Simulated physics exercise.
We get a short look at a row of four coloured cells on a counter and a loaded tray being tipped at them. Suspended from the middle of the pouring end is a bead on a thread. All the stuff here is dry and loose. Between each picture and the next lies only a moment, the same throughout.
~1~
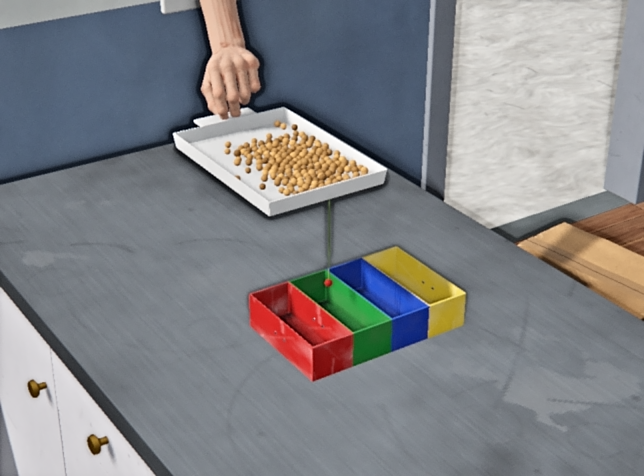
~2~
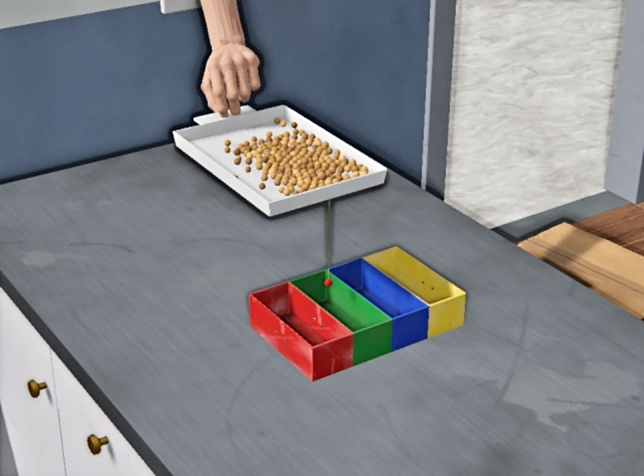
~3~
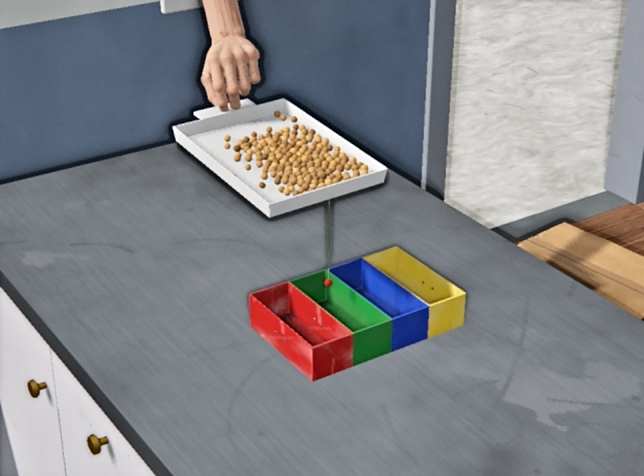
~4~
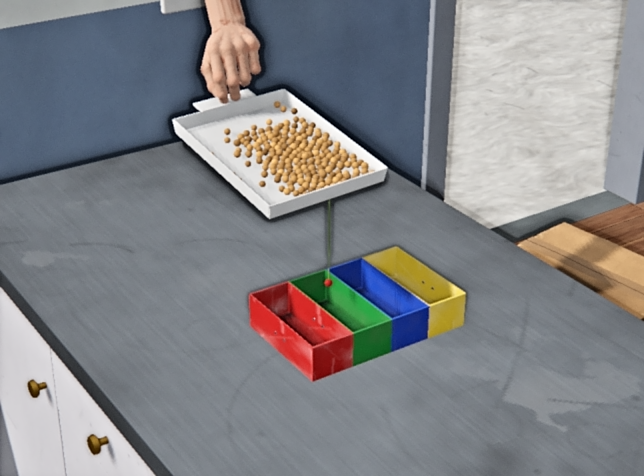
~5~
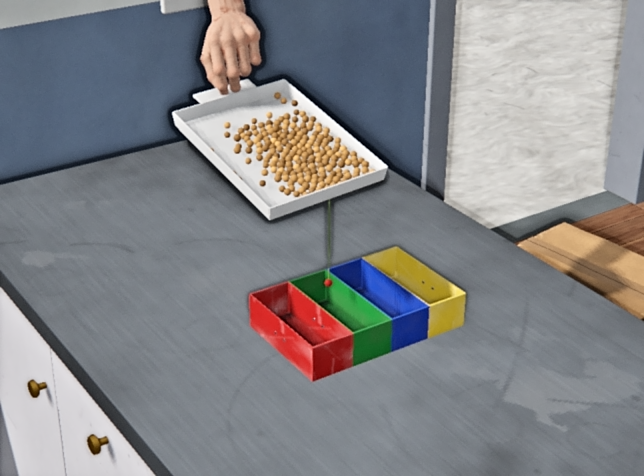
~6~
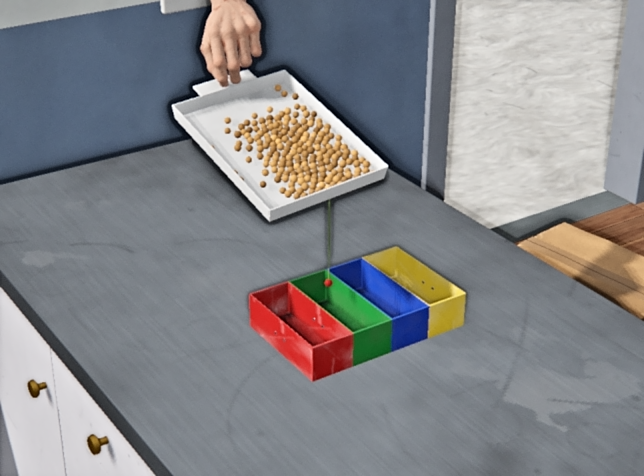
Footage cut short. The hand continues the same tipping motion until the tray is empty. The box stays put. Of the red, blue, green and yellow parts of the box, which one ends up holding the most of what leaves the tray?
The red part holds the most.
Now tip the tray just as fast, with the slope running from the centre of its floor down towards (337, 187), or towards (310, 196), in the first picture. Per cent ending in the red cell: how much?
Lab note: Try one about 0 %, try two about 40 %.
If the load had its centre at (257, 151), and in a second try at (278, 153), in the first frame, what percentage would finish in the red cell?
50 and 50 per cent.
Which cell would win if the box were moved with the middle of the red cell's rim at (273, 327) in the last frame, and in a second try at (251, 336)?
First red, then green.
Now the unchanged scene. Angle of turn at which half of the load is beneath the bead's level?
Around 95°, give or take.
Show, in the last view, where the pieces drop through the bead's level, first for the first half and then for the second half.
About (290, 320), and after that about (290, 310).
Just after the last frame, tray tipped steeply; almost all on the tray; just a few falling or outside the box.
A moment on, tray tipped past a quarter turn; about a tenth on the tray; roughly a third in the red cell; about a tenth in the green cell; roughly half falling or outside the box.
Further on, tray tipped past a quarter turn; roughly half in the red cell; about a tenth in the green cell; roughly half falling or outside the box.
When it is over, tray tipped past a quarter turn; roughly half in the red cell; about a tenth in the green cell; not one in the blue cell; not one in the yellow cell; roughly half outside the box.
